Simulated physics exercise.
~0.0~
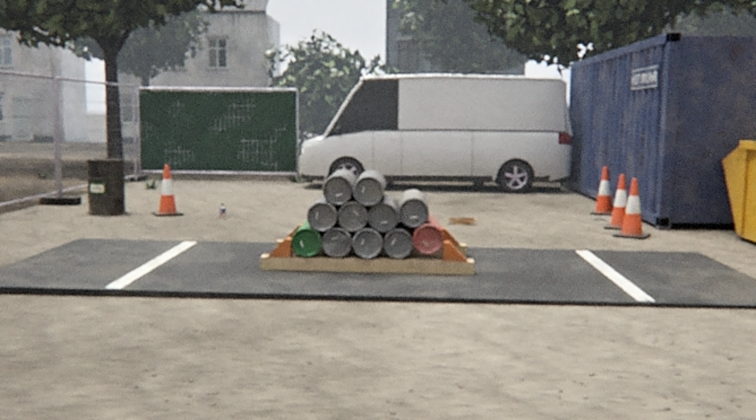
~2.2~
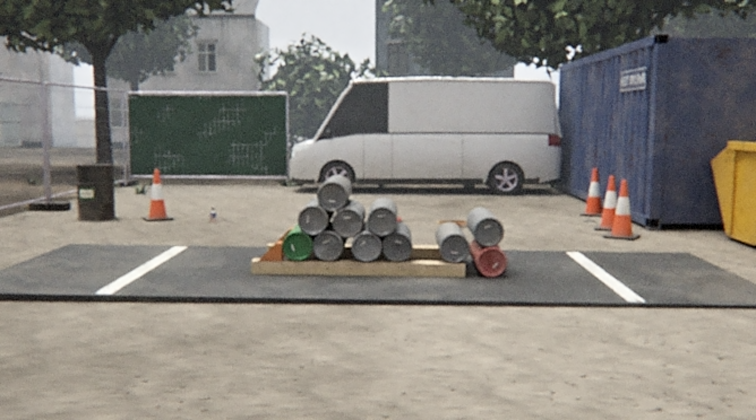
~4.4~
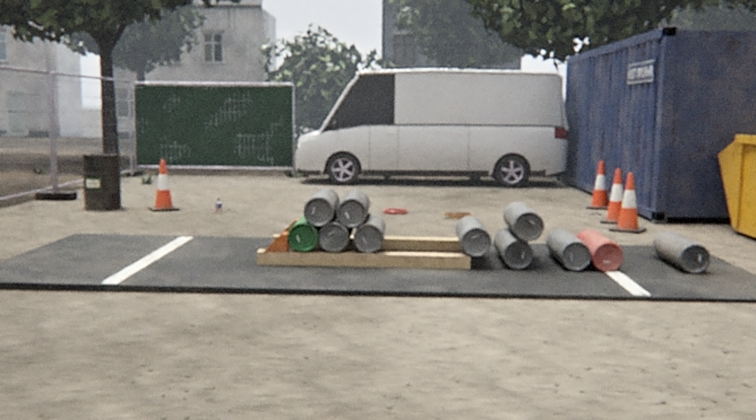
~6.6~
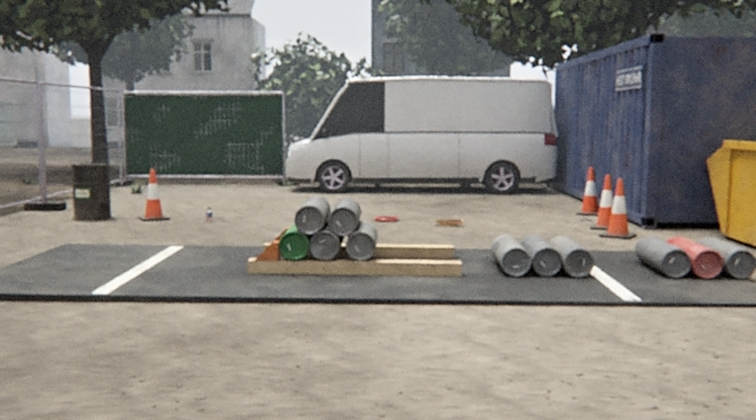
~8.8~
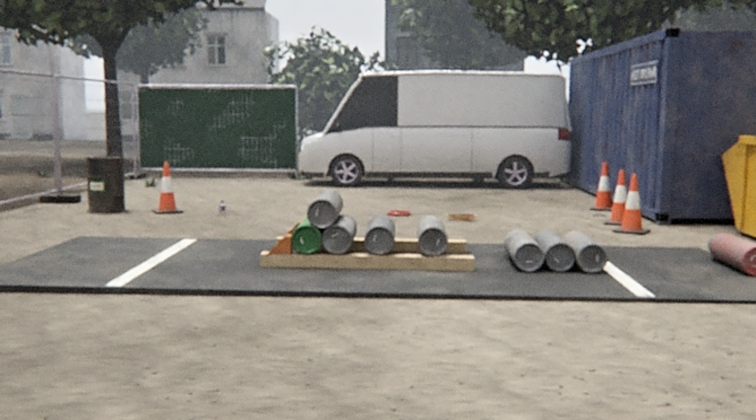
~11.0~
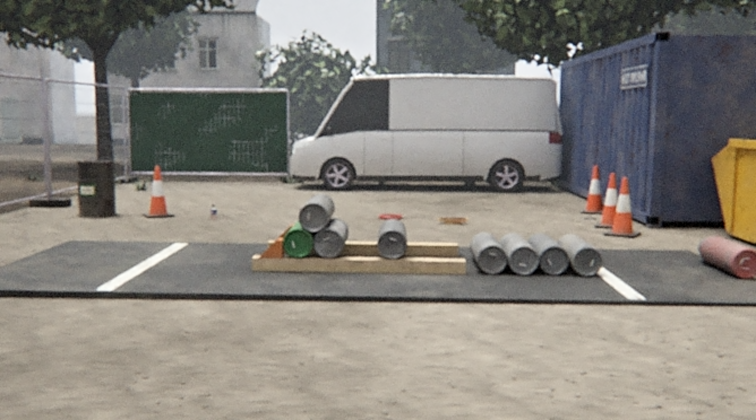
At first, a pile of grey cylinders, with a green one at the lower left and a red one at the lower right, sits on wooden rails between two wedges, with a white van parked behind. The right wedge is gone, and the red cylinder rolls off the rails with grey ones tumbling after it. The red one crosses the right white line, along with a couple of grey ones, while others stop short of it. More of the pile slumps and another grey cylinder rolls off. Finally, red rests far right, while green stays put at the left.
